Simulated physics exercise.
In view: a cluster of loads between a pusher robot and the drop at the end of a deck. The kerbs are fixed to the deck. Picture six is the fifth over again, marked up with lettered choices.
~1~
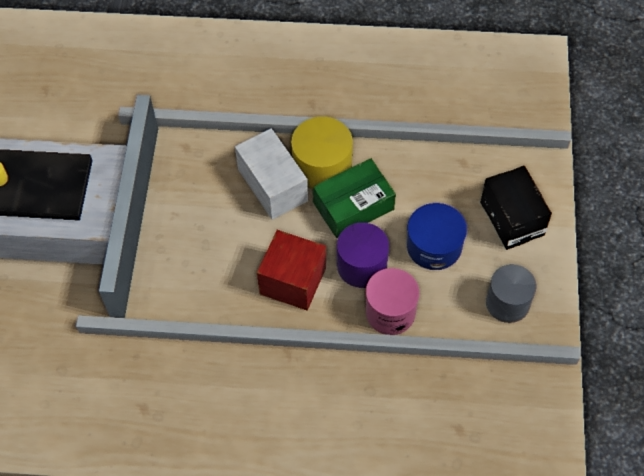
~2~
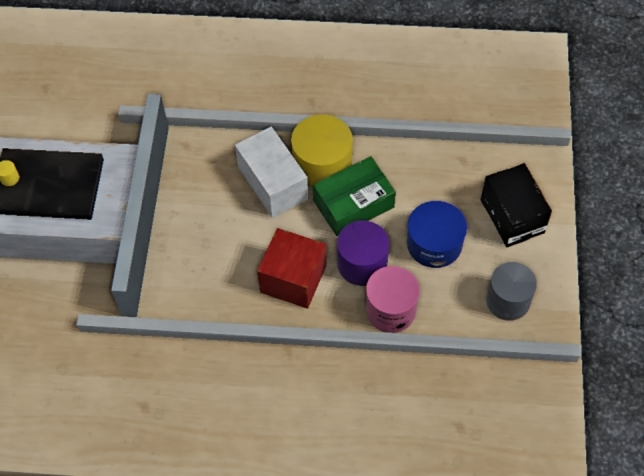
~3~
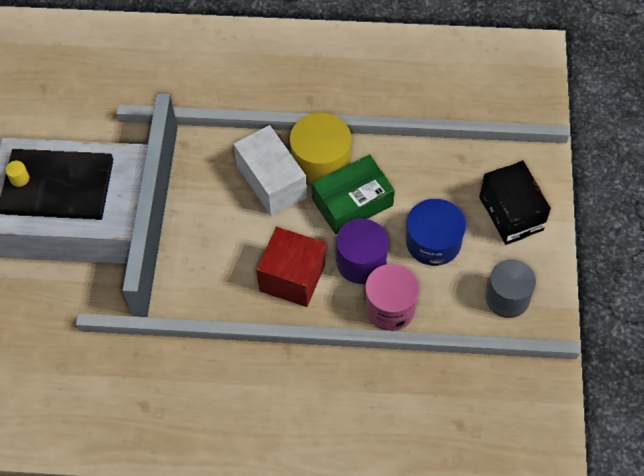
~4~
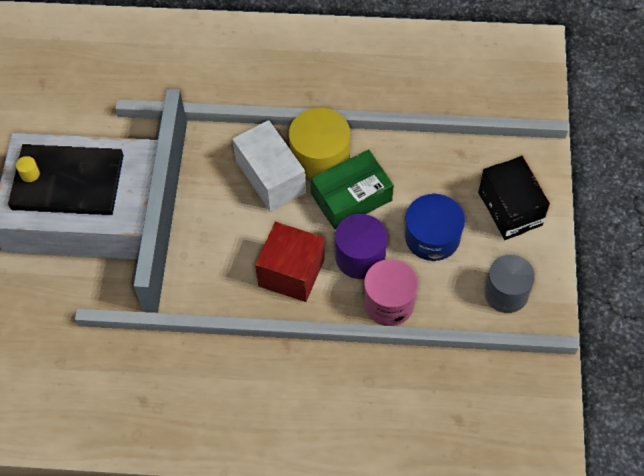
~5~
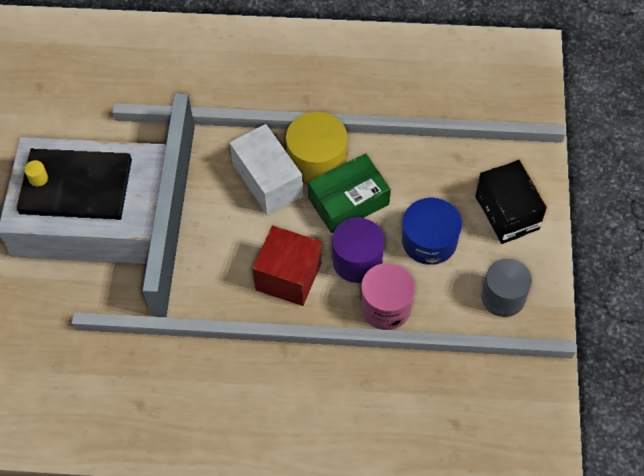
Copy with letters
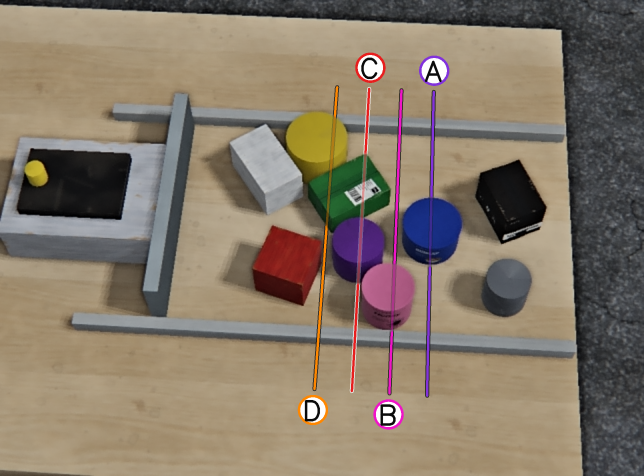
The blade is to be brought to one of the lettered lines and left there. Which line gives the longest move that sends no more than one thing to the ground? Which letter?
It should halt at A.
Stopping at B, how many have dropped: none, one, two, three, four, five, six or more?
By then, none.
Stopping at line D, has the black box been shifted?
By then, no.
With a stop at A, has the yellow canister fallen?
No.
On the marked copy, A at (431, 232); B at (396, 230); C at (361, 229); D at (327, 227).
Following A. Soon after the start, robot (177, 188); yellow canister (345, 147); red crate (296, 263).
Later, robot (271, 193); black box (519, 200); blue pail (479, 236).
In the end, robot (343, 196); black box (559, 193); grey canister (555, 308); none fallen.
As for the rest, B is within the limit but short; C is within the limit but short; D is within the limit but short.
